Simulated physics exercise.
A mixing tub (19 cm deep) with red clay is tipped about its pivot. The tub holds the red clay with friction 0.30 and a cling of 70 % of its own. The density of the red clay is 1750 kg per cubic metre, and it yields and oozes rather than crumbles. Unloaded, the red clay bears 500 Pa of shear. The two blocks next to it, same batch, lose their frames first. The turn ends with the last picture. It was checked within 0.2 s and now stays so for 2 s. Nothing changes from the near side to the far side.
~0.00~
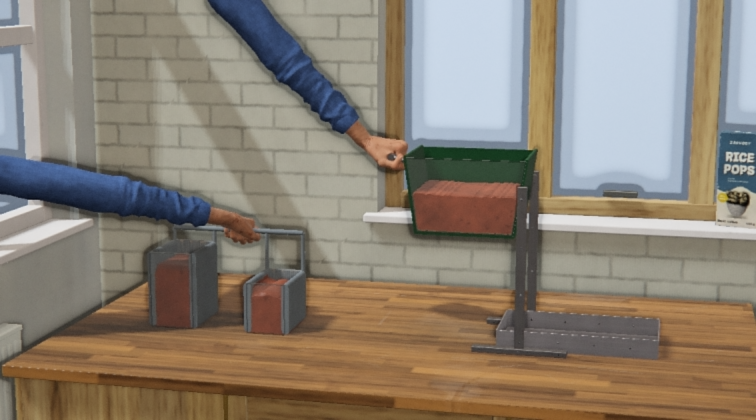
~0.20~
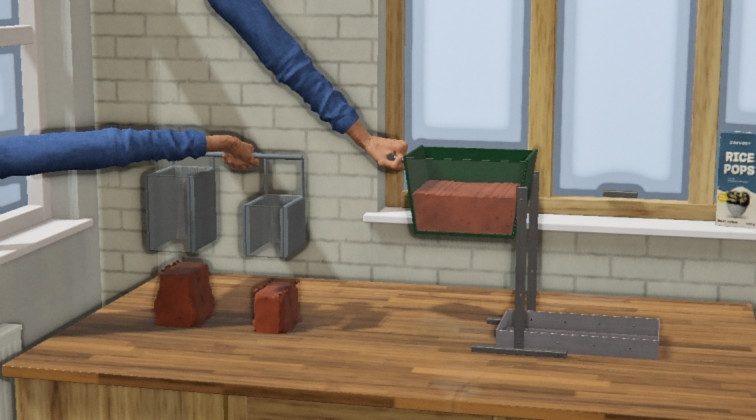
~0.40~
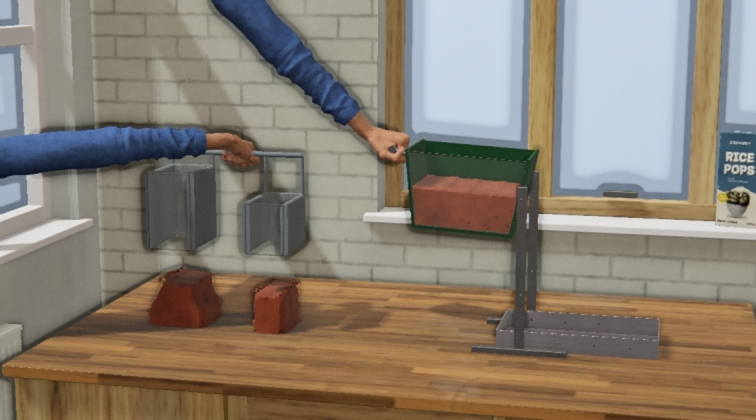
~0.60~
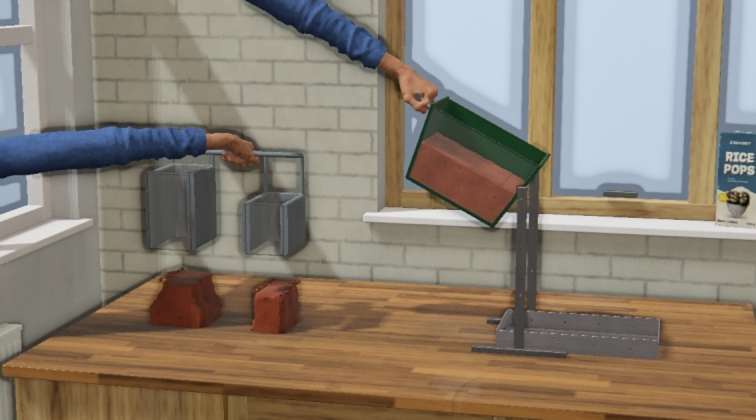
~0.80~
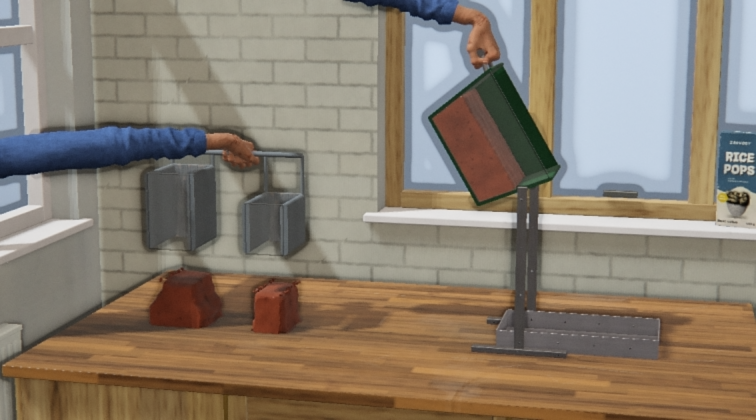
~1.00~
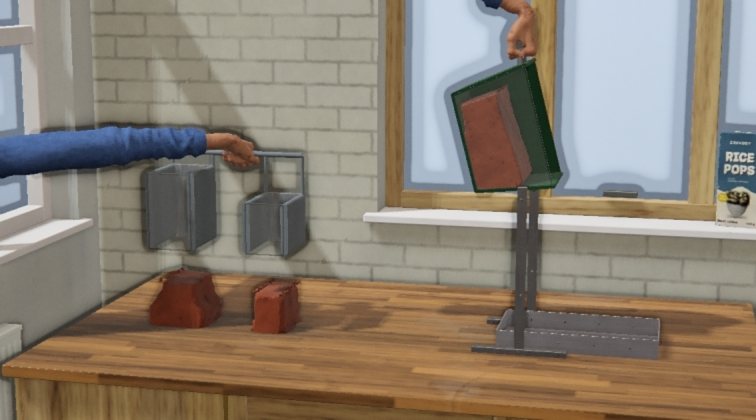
Two metal moulds lift off red clay blocks, the left slumps, and a hand tilts the green tub steeply.
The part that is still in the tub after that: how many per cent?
Close to 100 per cent.
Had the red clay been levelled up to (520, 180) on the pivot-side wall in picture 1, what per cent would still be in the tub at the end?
In that case some 60 per cent.
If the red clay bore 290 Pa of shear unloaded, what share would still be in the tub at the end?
It would be near 70 %.
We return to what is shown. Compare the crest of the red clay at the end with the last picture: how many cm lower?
About 6 cm.
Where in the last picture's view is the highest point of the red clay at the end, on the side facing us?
At about (511, 119).
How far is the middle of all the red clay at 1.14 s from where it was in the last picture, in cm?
Some 3 cm.
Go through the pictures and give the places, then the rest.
In the first picture, handle-side rim at (407, 157), tilt 0 degrees; top of the red clay at (418, 193); blocks stand 17 cm, 11 cm (left to right).
In the second picture, handle-side rim at (407, 157), tilt 0 degrees; top of the red clay at (418, 193); blocks stand 15 cm, 11 cm (left to right).
In the third picture, handle-side rim at (409, 151), tilt 3 degrees; top of the red clay at (417, 188); blocks stand 13 cm, 11 cm (left to right).
In the fourth picture, handle-side rim at (434, 106), tilt 28 degrees; top of the red clay at (422, 143); blocks stand 13 cm, 11 cm (left to right).
In the fifth picture, handle-side rim at (491, 72), tilt 60 degrees; top of the red clay at (462, 98); blocks stand 13 cm, 11 cm (left to right).
In the sixth picture, handle-side rim at (526, 67), tilt 75 degrees; top of the red clay at (495, 94); blocks stand 13 cm, 11 cm (left to right).
After 1.14 s, the tub is at 75 degrees and holds 100 %.
After 1.31 s, the tub is at 75 degrees and holds 100 %.
After 1.48 s, the tub is at 75 degrees and holds 100 %.
After 1.65 s, the tub is at 75 degrees and holds 100 %.
After 3.00 s, at the end, the tub is at 75 degrees and holds 100 %.
